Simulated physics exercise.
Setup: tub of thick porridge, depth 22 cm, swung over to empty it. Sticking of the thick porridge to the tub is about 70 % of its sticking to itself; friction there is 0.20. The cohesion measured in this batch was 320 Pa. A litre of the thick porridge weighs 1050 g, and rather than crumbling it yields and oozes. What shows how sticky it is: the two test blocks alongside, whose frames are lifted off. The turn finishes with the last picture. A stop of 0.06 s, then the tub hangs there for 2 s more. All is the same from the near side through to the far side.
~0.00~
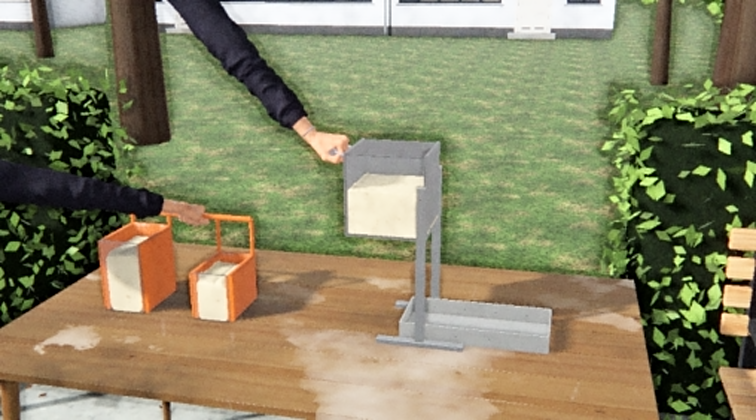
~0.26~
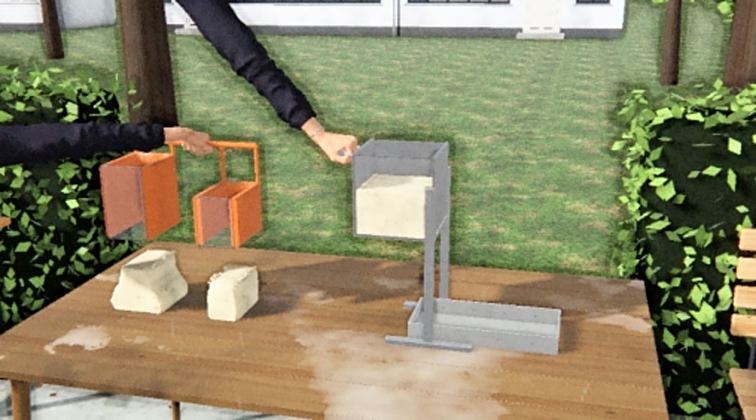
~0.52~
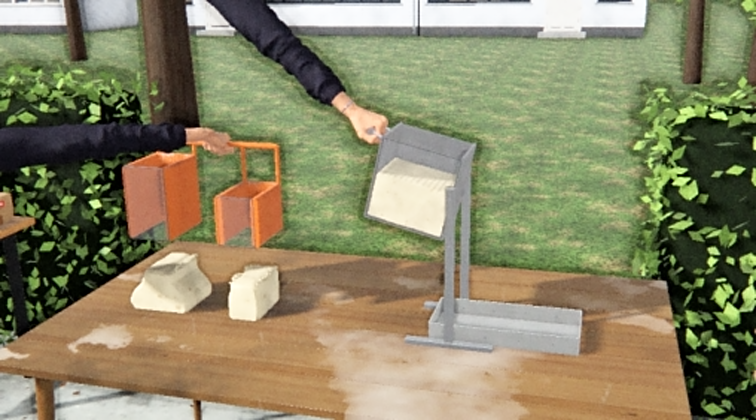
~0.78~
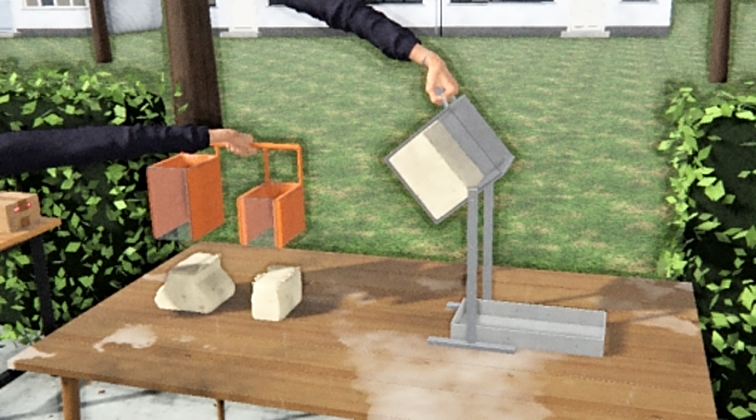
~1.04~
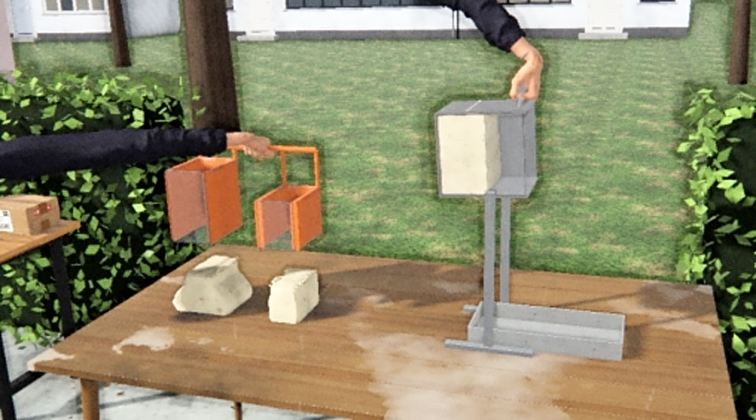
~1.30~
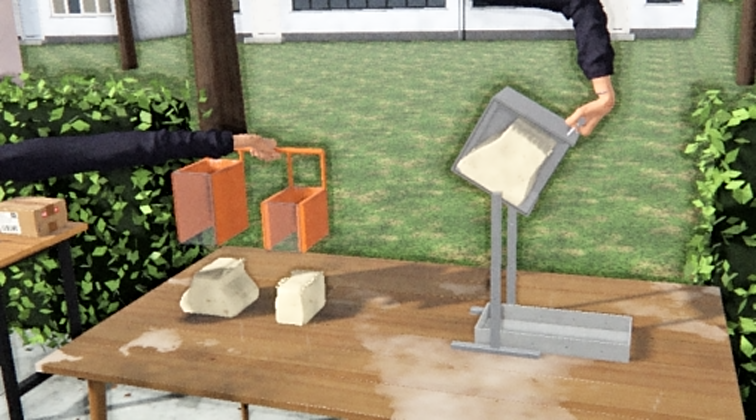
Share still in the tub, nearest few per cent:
0 %.
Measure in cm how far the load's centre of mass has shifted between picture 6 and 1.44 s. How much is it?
Around 12 centimetres.
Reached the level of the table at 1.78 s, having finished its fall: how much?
I'd say close to 100 per cent of it.
After 1.44 s, the tub is at 120 degrees and holds 51 %.
After 1.61 s, the tub is at 120 degrees and holds 0 %.
After 1.78 s, the tub is at 120 degrees and holds 0 %.
After 1.95 s, the tub is at 120 degrees and holds 0 %.
After 3.30 s, at the end, the tub is at 120 degrees and holds 0 %.
